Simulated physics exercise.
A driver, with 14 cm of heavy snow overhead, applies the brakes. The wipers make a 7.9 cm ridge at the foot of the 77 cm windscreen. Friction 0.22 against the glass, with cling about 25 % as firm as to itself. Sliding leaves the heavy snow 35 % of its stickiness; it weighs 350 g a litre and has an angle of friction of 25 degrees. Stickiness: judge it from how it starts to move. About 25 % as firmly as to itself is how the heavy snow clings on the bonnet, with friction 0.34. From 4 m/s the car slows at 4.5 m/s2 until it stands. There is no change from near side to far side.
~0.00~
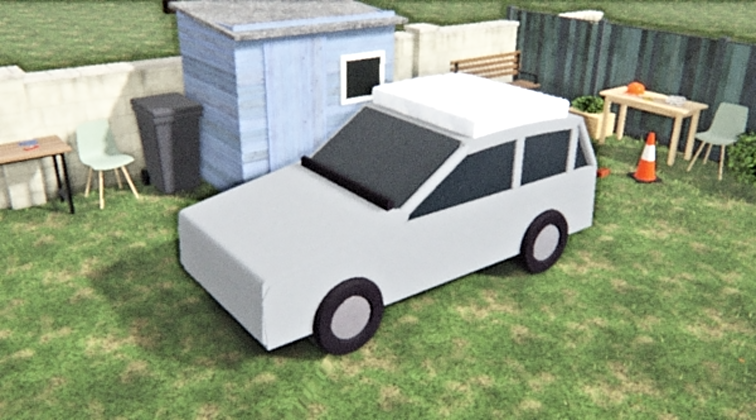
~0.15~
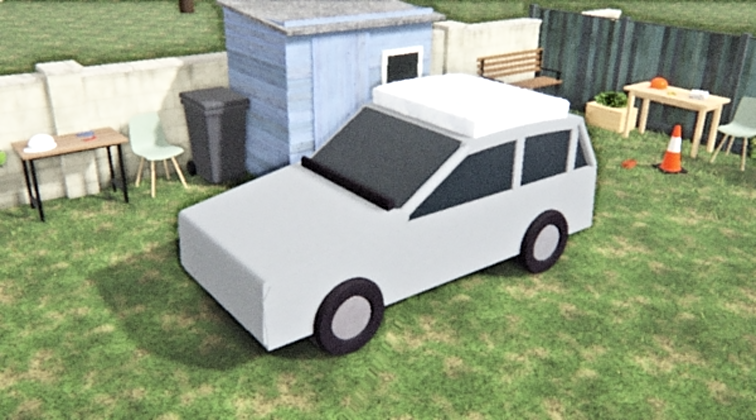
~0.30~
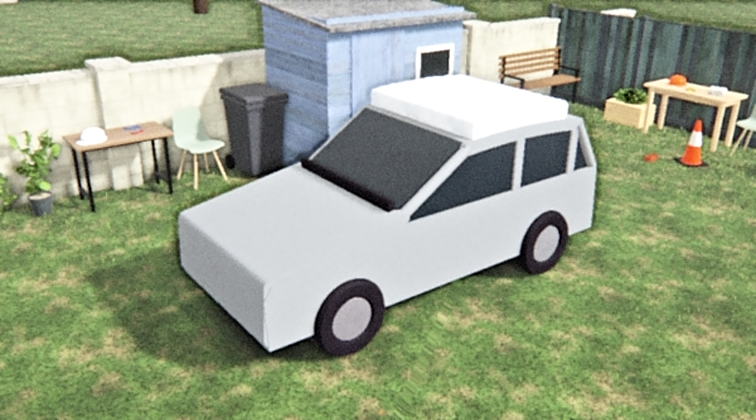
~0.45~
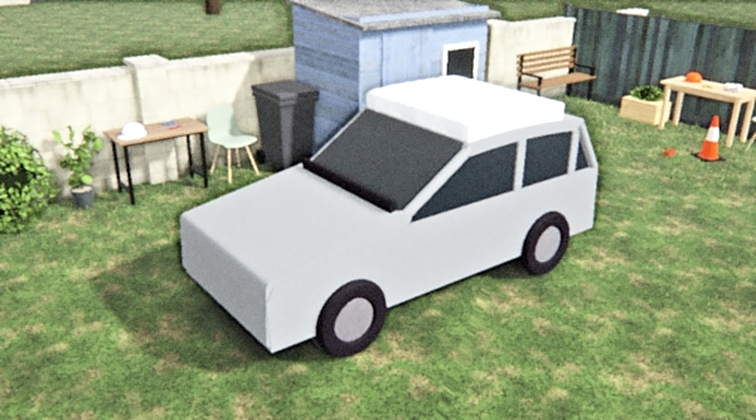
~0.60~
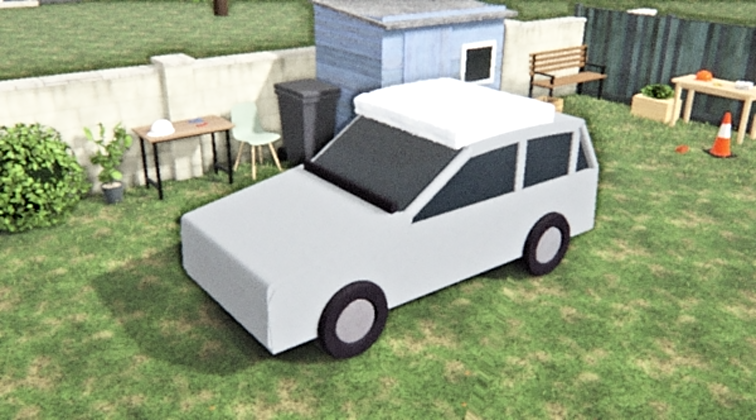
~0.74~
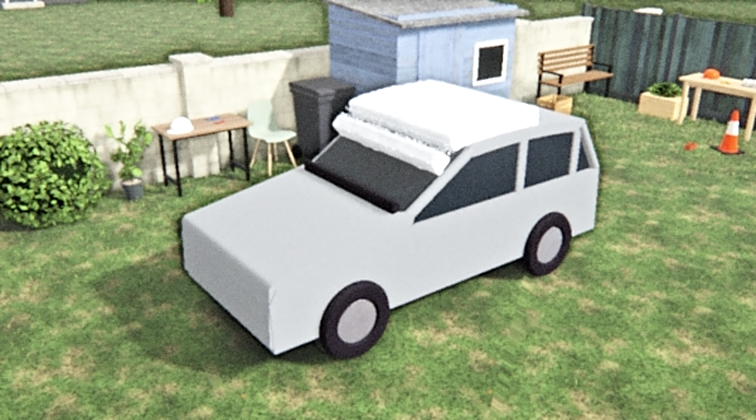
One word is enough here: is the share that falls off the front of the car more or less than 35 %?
More.
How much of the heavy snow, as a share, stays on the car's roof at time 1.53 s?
I reckon it's some 0 %.
After 1.11 s, none of the snow is on the roof, 66 % on the glass, 33 % on the bonnet and none has gone off the nose.
After 1.53 s, none of the snow is on the roof, 8 % on the glass, 89 % on the bonnet and 2 % has gone off the nose.
After 1.96 s, none of the snow is on the roof, 8 % on the glass, 63 % on the bonnet and 29 % has gone off the nose.
After 2.39 s, none of the snow is on the roof, 8 % on the glass, 37 % on the bonnet and 55 % has gone off the nose.
After 2.60 s, none of the snow is on the roof, 8 % on the glass, 36 % on the bonnet and 55 % has gone off the nose.
